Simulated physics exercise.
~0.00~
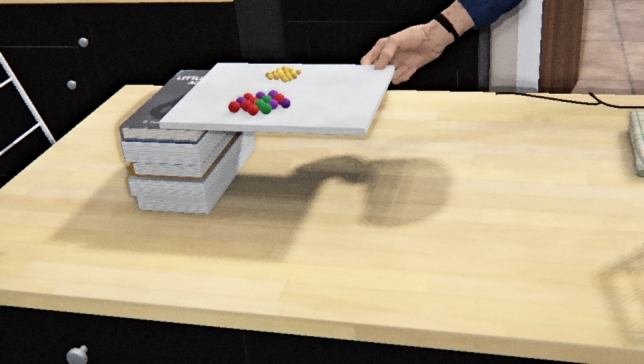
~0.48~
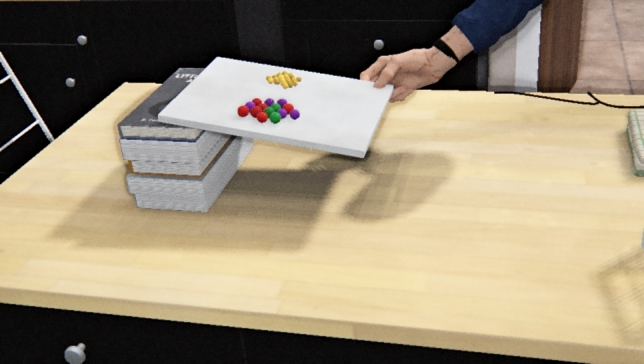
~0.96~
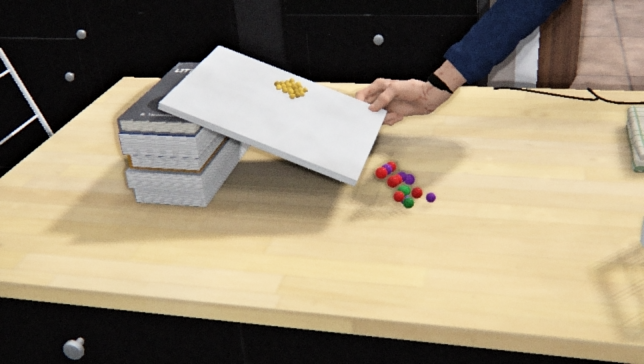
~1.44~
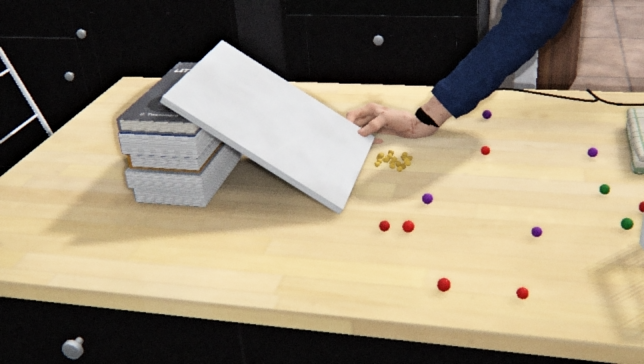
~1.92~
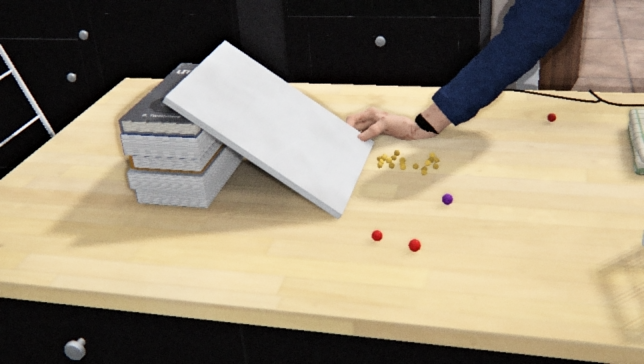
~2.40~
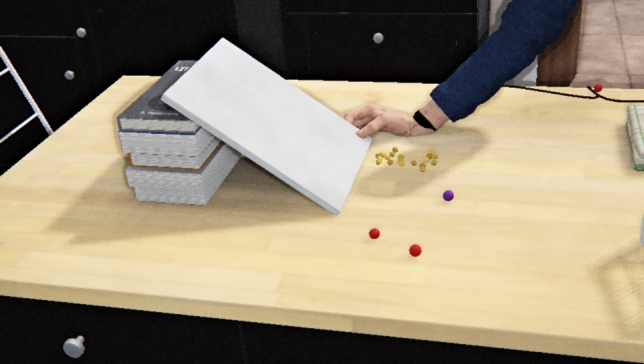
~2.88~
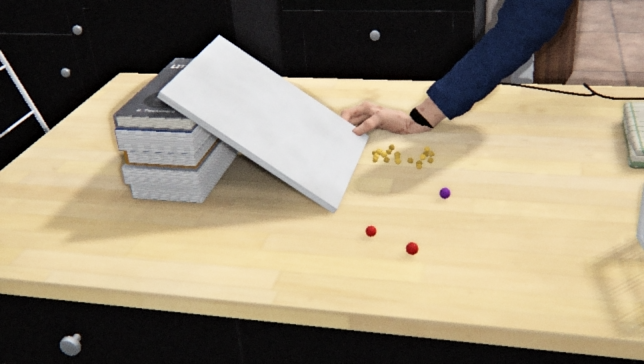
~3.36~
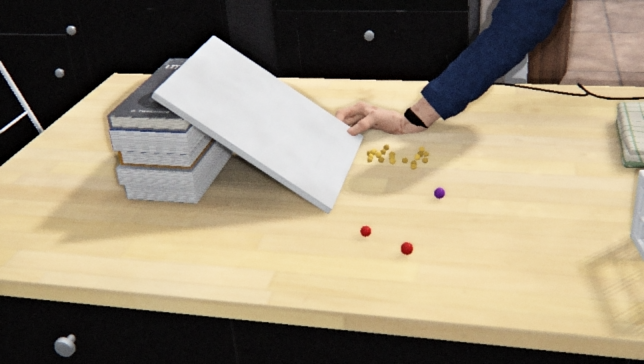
On a wooden counter, a hand lowering a white board propped on books, coloured balls rolling far off, yellow pieces stopping nearby.
